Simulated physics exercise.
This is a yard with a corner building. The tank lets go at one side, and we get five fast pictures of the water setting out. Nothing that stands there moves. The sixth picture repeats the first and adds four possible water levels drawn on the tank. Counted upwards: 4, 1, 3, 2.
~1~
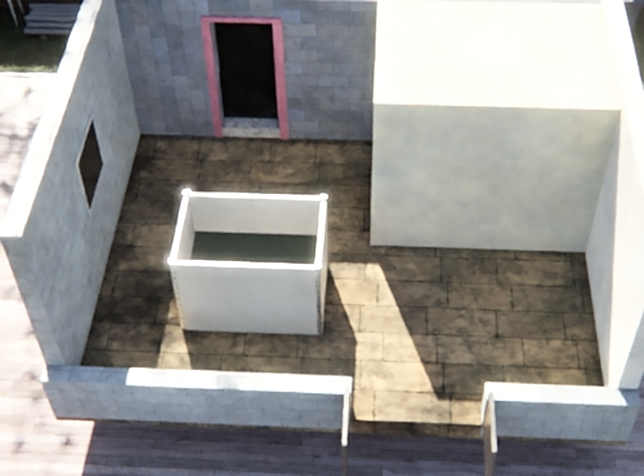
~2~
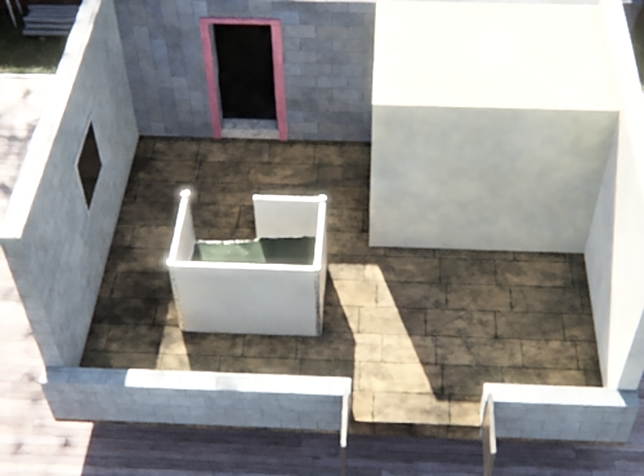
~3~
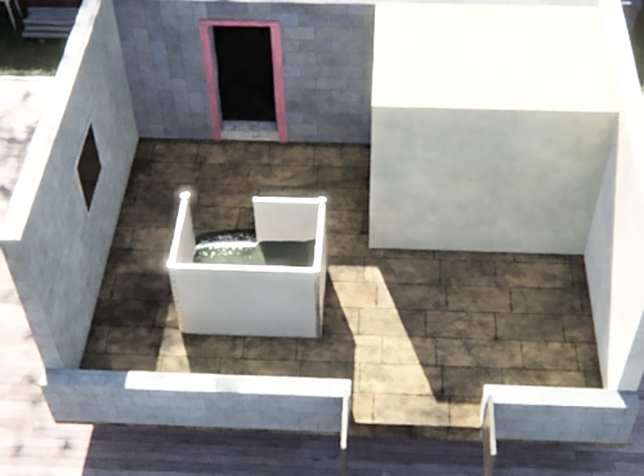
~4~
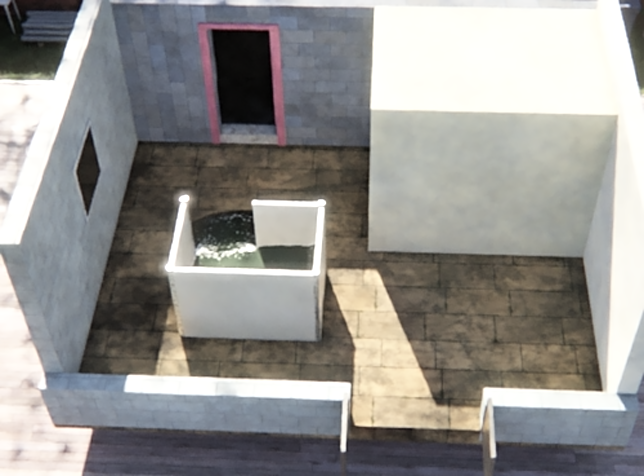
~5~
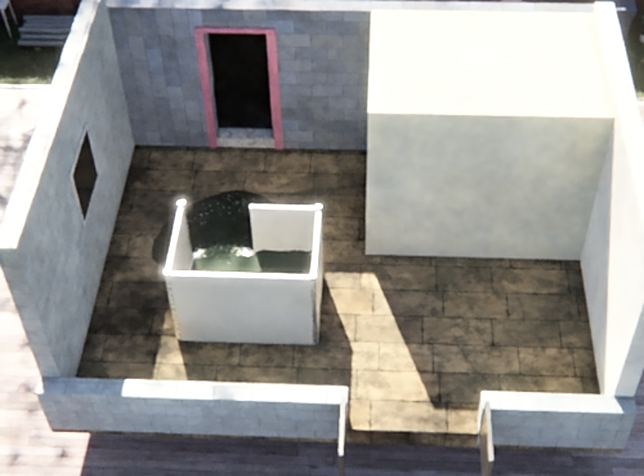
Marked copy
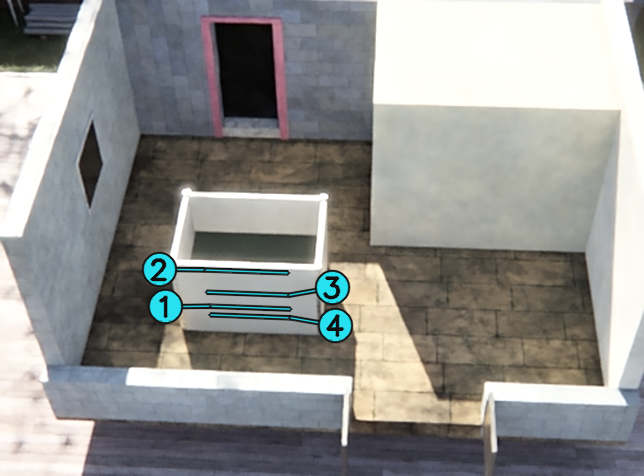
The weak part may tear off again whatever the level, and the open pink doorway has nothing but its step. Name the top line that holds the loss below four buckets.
Take 1.
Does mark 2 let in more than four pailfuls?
Yes, it does.
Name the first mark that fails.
Here it is mark 3.
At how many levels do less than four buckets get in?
Two of the four.
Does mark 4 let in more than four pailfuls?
No.
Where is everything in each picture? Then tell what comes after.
Water in the tank at rest, its middle at (254, 264); foot of the pink doorway at (252, 137); open gate at (419, 377).
Water covers 1 % of the ground, its front hidden from here.
Water covers 3 % of the ground, its front hidden from here.
Water covers 6 % of the ground, its front hidden from here.
Water covers 10 % of the ground, its front hidden from here.
On the marked copy, 1 at (249, 307); 2 at (245, 271); 3 at (248, 293); 4 at (250, 316); from the bottom up 4, 1, 3, 2.
With 1, a splash gets over, under a bucket.
With 2, dozens of bucketfuls pour in.
With 3, about 10 bucketfuls get in.
With 4, nothing gets over.
